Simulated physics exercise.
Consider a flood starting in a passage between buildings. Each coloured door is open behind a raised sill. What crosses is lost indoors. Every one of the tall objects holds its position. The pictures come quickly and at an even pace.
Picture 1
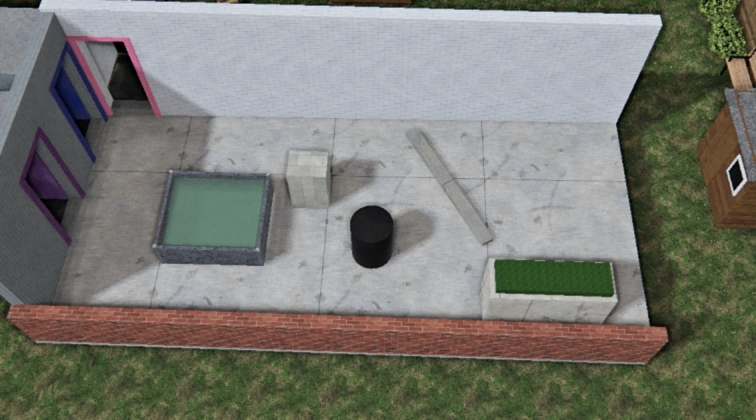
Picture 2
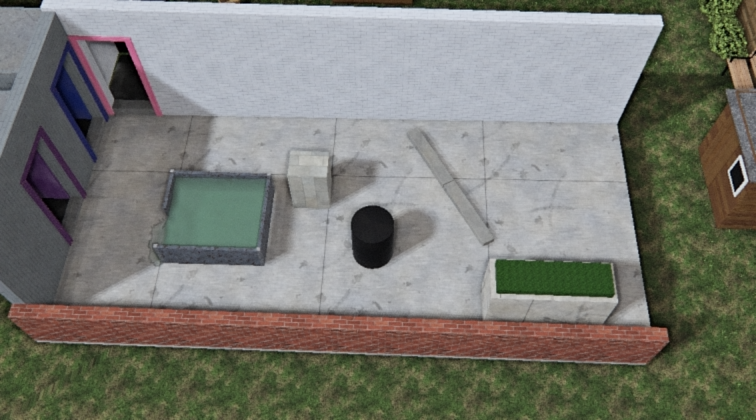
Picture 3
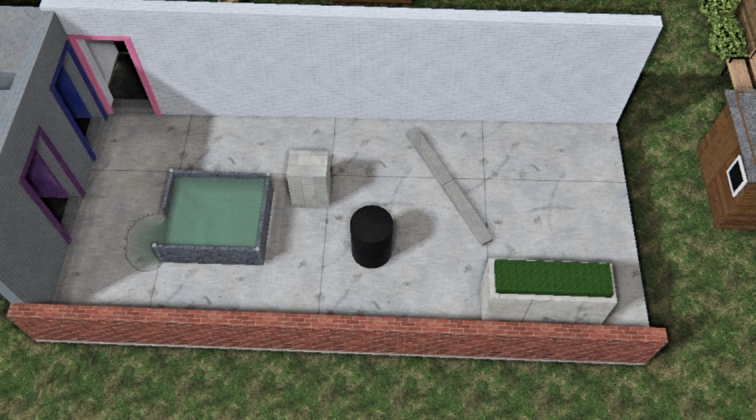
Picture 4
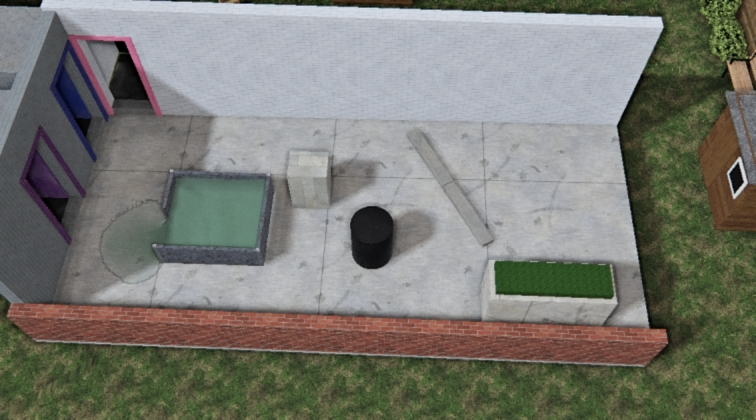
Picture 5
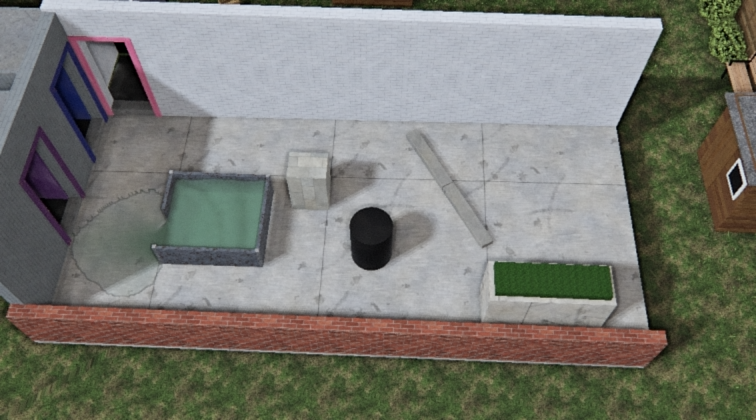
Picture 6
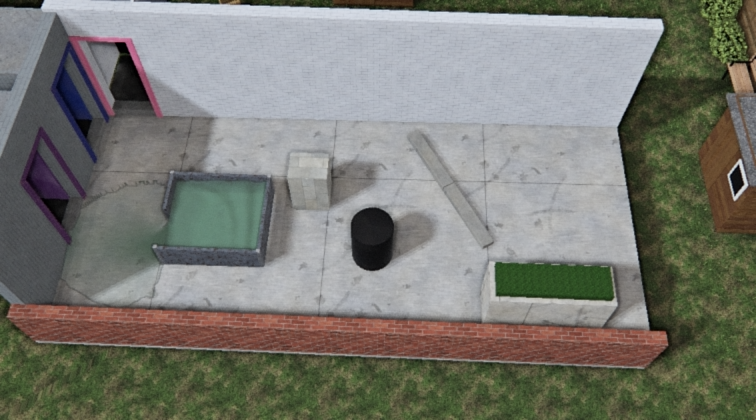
At the start, still green water fills a square, stone-sided tank on a grey paved yard, near open pink, blue and purple doorways. The tank's left side opens, and water pours out through the gap, spreading leftward in a widening, thin round sheet across the paving towards the purple doorway.
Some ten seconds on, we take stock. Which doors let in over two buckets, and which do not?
At the end, the blue door will not top two buckets; the purple door will top two buckets; the pink door will not top two buckets.
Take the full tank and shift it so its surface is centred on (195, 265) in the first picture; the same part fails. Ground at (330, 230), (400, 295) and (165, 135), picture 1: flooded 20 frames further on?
I'd call them still dry, still dry and watered, in the order asked.
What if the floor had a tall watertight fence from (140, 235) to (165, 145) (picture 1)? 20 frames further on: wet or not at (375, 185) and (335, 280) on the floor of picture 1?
Note: Point one left unsoaked, point two left unsoaked.
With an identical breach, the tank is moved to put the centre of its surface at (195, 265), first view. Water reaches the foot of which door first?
First: The one in purple.
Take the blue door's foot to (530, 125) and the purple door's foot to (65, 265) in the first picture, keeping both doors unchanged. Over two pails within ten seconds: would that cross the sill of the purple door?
The purple door overflows.
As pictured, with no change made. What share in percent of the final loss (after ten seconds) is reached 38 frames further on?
About 90 per cent.
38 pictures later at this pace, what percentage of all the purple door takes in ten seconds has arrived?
I'd put it at 90 percent.
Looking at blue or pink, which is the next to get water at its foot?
That is the door marked blue.
A moment on, water covers 10 % of the floor; the blue door not reached, the purple door over two buckets in, the pink door not reached.
Next, water covers 10 % of the floor; the blue door wet at the sill, nothing in, the purple door far over two buckets in, the pink door not reached.
Then, water covers 20 % of the floor; the blue door wet at the sill, nothing in, the purple door far over two buckets in, the pink door wet at the sill, nothing in.
Later, water covers 35 % of the floor; the blue door wet at the sill, nothing in, the purple door far over two buckets in, the pink door wet at the sill, nothing in.
In the end, water covers 55 % of the floor; the blue door wet at the sill, nothing in, the purple door far over two buckets in, the pink door wet at the sill, nothing in.
